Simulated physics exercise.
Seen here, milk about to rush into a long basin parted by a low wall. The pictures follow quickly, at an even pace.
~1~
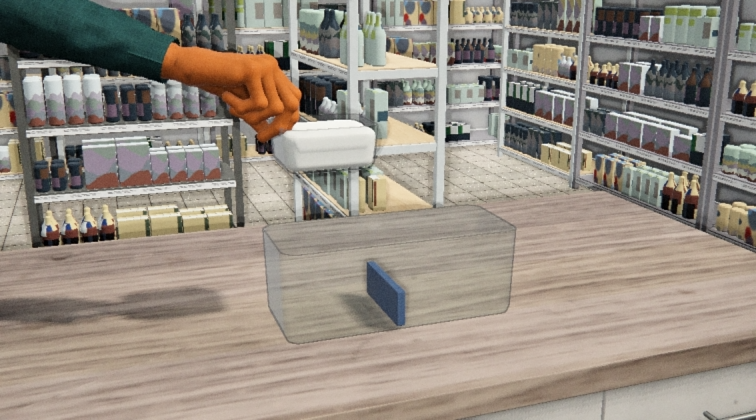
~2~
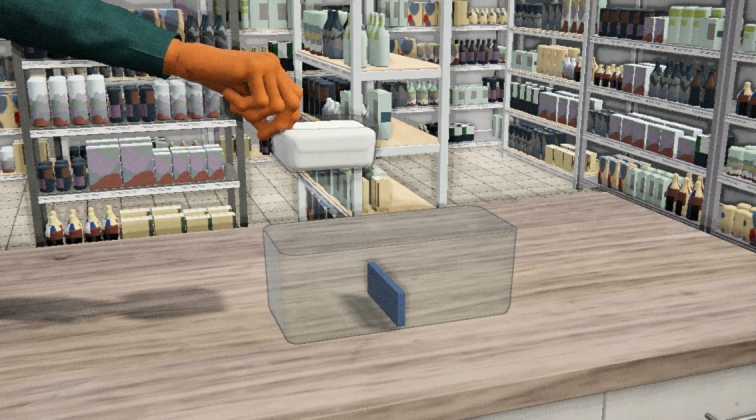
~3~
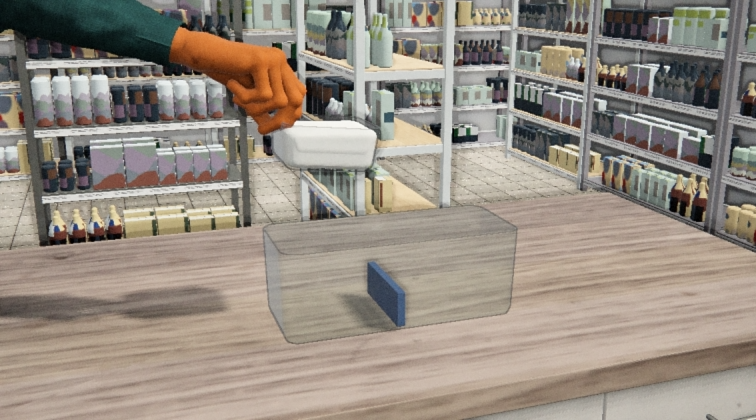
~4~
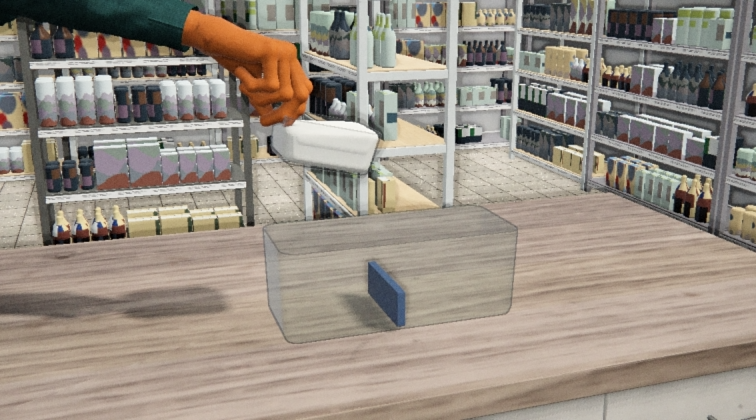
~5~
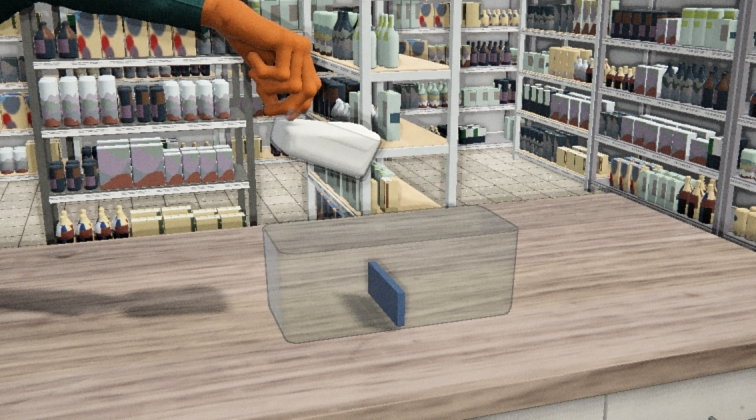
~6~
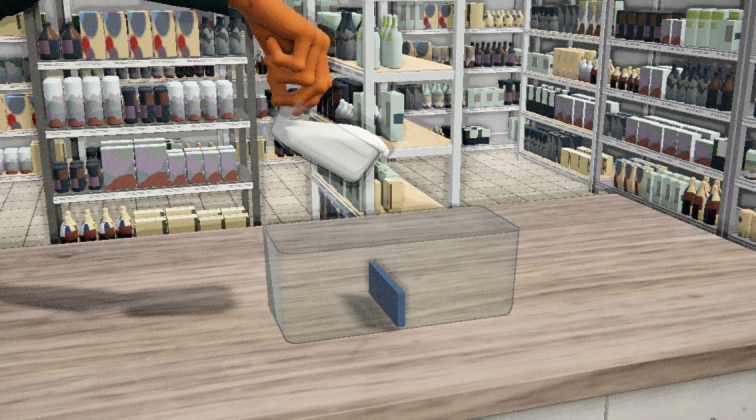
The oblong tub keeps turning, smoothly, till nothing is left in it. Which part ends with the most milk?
The right-hand part.
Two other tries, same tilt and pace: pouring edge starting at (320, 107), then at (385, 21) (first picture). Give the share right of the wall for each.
About 10 and 80 per cent.
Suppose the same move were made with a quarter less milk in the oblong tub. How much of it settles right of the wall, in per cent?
Roughly 75 in a hundred.
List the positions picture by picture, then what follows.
The first frame shows tilt 0°; pouring edge (368, 121); surface from (277, 131) to (365, 126); the long basin's rim runs from (271, 242) to (497, 218); the wall's top is at (385, 277).
The second frame shows tilt 1°; pouring edge (369, 122); surface from (277, 130) to (365, 126).
The third frame shows tilt 6°; pouring edge (370, 125); surface from (278, 128) to (367, 126).
The fourth frame shows tilt 13°; pouring edge (371, 130); surface from (280, 126) to (368, 127).
The fifth frame shows tilt 22°; pouring edge (372, 138); surface from (280, 126) to (369, 130); 3 per cent is over the edge.
The sixth frame shows tilt 33°; pouring edge (371, 147); surface from (279, 127) to (366, 137); 10 per cent is over the edge.
A moment on, the tilt is 95° and 11 per cent is still to pour, 1 is left of the wall and 53 right of it.
Next, the tilt is 106° and 2 per cent is still to pour, 14 is left of the wall and 80 right of it.
Then the tilt is 106° and 0 per cent is still to pour, 19 is left of the wall and 79 right of it.
Later the tilt is 106° and 0 per cent is still to pour, 19 is left of the wall and 80 right of it.
Finally, 19 per cent lies left of the wall, 80 right of it and 2 outside.
